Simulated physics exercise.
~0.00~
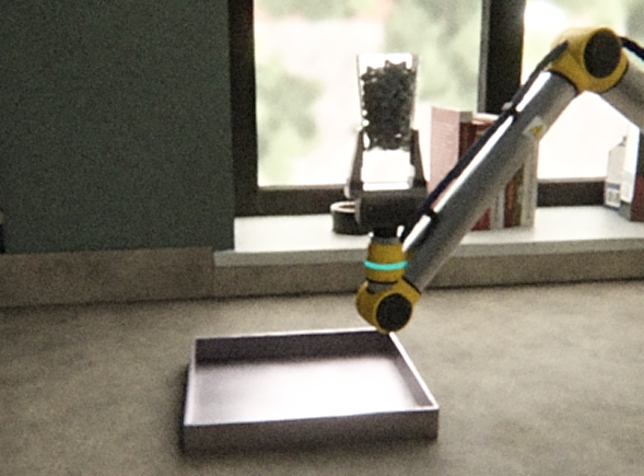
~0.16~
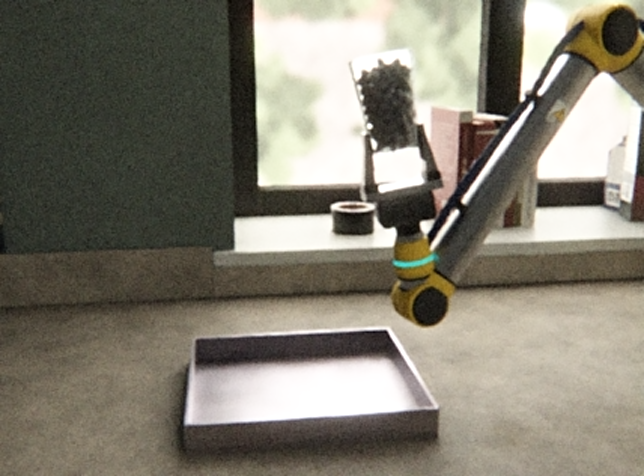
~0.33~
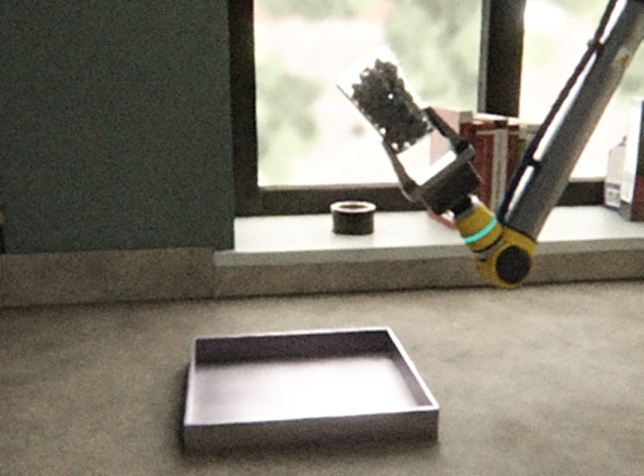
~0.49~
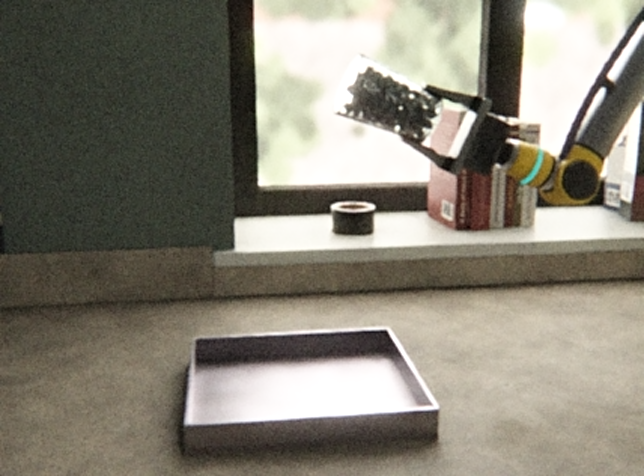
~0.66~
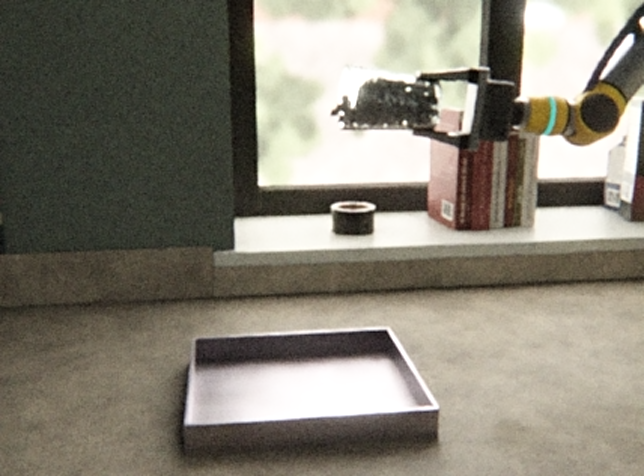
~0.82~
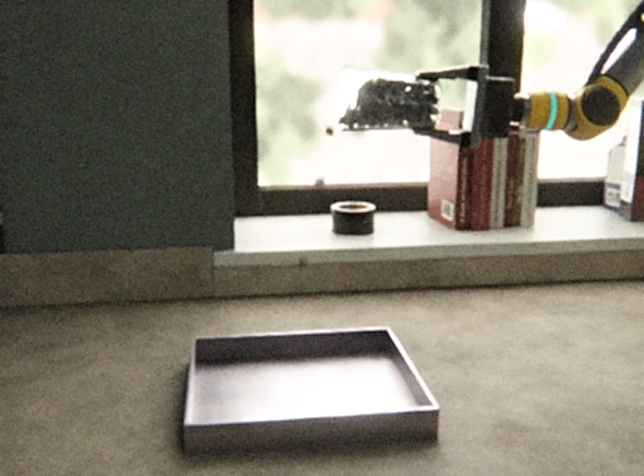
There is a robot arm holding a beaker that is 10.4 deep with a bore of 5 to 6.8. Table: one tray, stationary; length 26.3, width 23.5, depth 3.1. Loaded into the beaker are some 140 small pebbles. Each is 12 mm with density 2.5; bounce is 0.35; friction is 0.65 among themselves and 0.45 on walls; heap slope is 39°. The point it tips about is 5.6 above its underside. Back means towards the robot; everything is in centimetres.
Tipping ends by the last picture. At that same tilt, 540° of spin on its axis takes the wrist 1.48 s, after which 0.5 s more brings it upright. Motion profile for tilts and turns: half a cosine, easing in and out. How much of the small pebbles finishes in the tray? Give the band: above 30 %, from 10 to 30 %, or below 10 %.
It is above 30 %.
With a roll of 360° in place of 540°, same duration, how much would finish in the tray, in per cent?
In that case you'd get close to 35 per cent.
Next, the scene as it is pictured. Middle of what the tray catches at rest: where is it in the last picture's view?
Centre: Close to (284, 397).
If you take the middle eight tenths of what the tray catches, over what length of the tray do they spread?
12 cm.
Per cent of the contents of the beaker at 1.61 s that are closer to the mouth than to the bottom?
Mouth-half share: Approx. 45 %.
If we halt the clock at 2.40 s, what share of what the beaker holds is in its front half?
70 per cent or thereabouts.
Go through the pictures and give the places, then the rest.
The first picture shows the beaker middle at (388, 105), upright; upper third of the load around (388, 78), from x 365 to 410, top at y 65; 135 in the beaker.
The second picture shows the beaker middle at (388, 105), tipped 11°; upper third of the load around (388, 80), from x 360 to 410, top at y 65.
The third picture shows the beaker middle at (390, 104), tipped 37°; upper third of the load around (381, 83), from x 355 to 425, top at y 65.
The fourth picture shows the beaker middle at (391, 103), tipped 66°; upper third of the load around (379, 88), from x 350 to 430, top at y 70.
The fifth picture shows the beaker middle at (391, 102), tipped 84°; upper third of the load around (386, 89), from x 335 to 435, top at y 80.
The sixth picture shows the beaker middle at (391, 102), tipped 86°; upper third of the load around (390, 90), from x 305 to 435, top at y 80; 132 in the beaker, 3 in flight or on a rim.
After 1.61 s, tipped 86°, highest piece 37 above the table; 110 in the beaker, 16 in the tray, 9 in flight or on a rim.
After 2.40 s, tipped 77°, highest piece 36 above the table; 77 in the beaker, 55 in the tray, 3 in flight or on a rim.
After 3.00 s, upright, highest piece 38 above the table; 77 in the beaker, 58 in the tray.
After 3.70 s, upright, highest piece 38 above the table; 77 in the beaker, 58 in the tray.
In the end, 77 in the beaker, 58 in the tray. That is 43 % in the tray.
